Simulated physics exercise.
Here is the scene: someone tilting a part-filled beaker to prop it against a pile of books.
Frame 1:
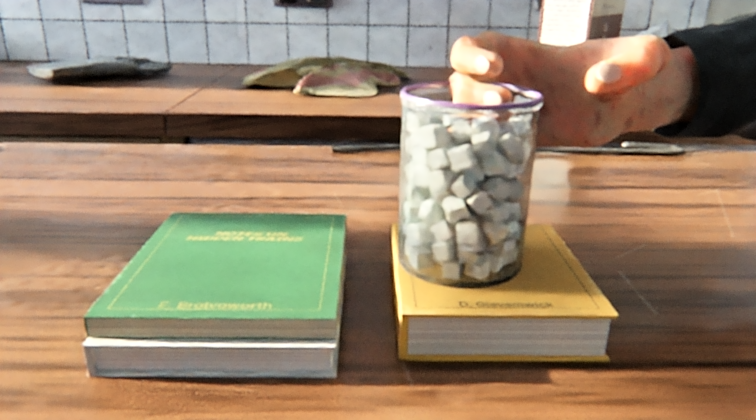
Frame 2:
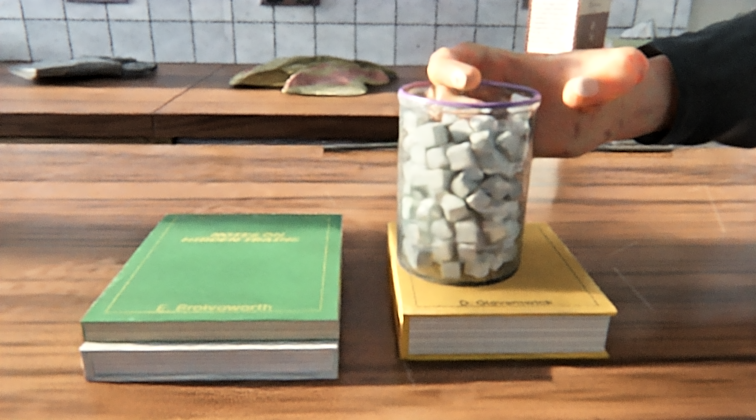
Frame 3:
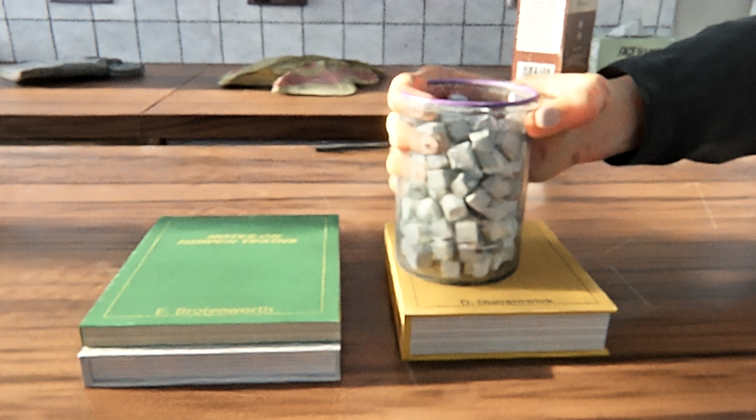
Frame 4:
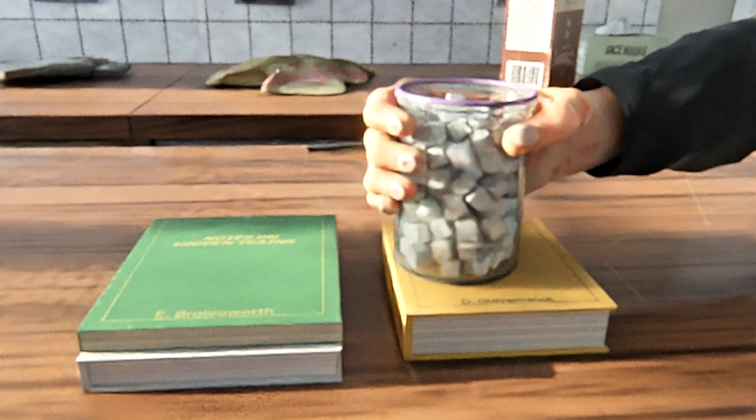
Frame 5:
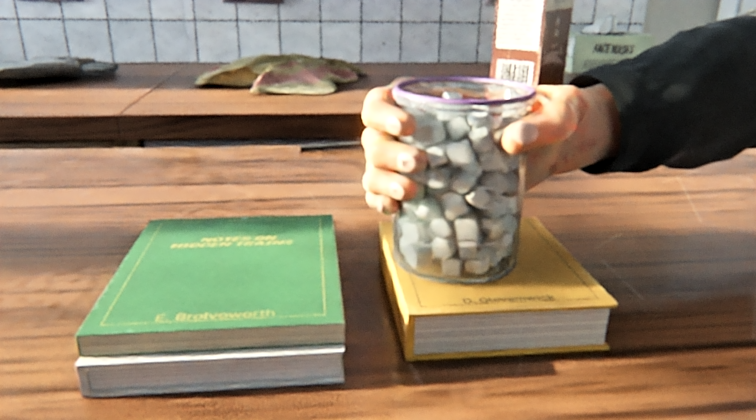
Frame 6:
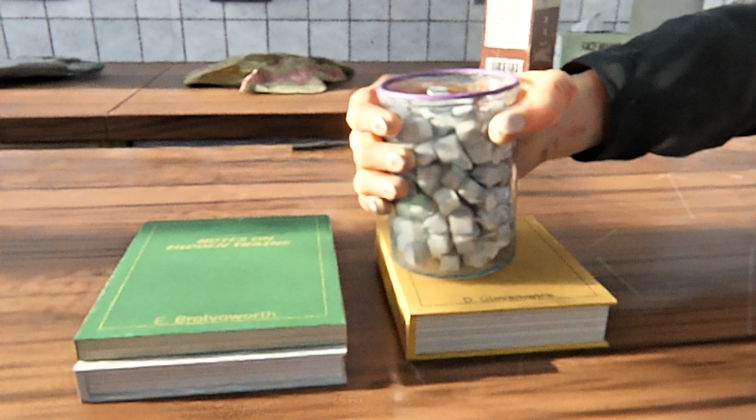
Glass beaker of pale cubes on a yellow book, a hand reaching around, gripping it and tilting it slightly left.
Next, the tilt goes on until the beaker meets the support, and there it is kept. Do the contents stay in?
Some falls out.
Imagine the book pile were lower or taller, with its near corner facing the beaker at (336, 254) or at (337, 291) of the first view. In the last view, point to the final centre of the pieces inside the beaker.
(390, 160), then (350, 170).
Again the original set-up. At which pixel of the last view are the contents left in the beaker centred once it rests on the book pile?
The centre sits close to (319, 202).
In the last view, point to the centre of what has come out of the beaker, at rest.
Roughly at (162, 251).
Then, 0.81 s later than the last frame, the beaker leans 43°; everything is still inside.
Then, 1.51 s later than the last frame, the beaker leans 76°; a stray few of the sugar cubes out of it.
Then, 2.12 s later than the last frame, the beaker rests on the book pile at 85°; a small part of the sugar cubes out of it.
When it is over, the beaker rests on the book pile at 85°; a small part of the sugar cubes out of it.
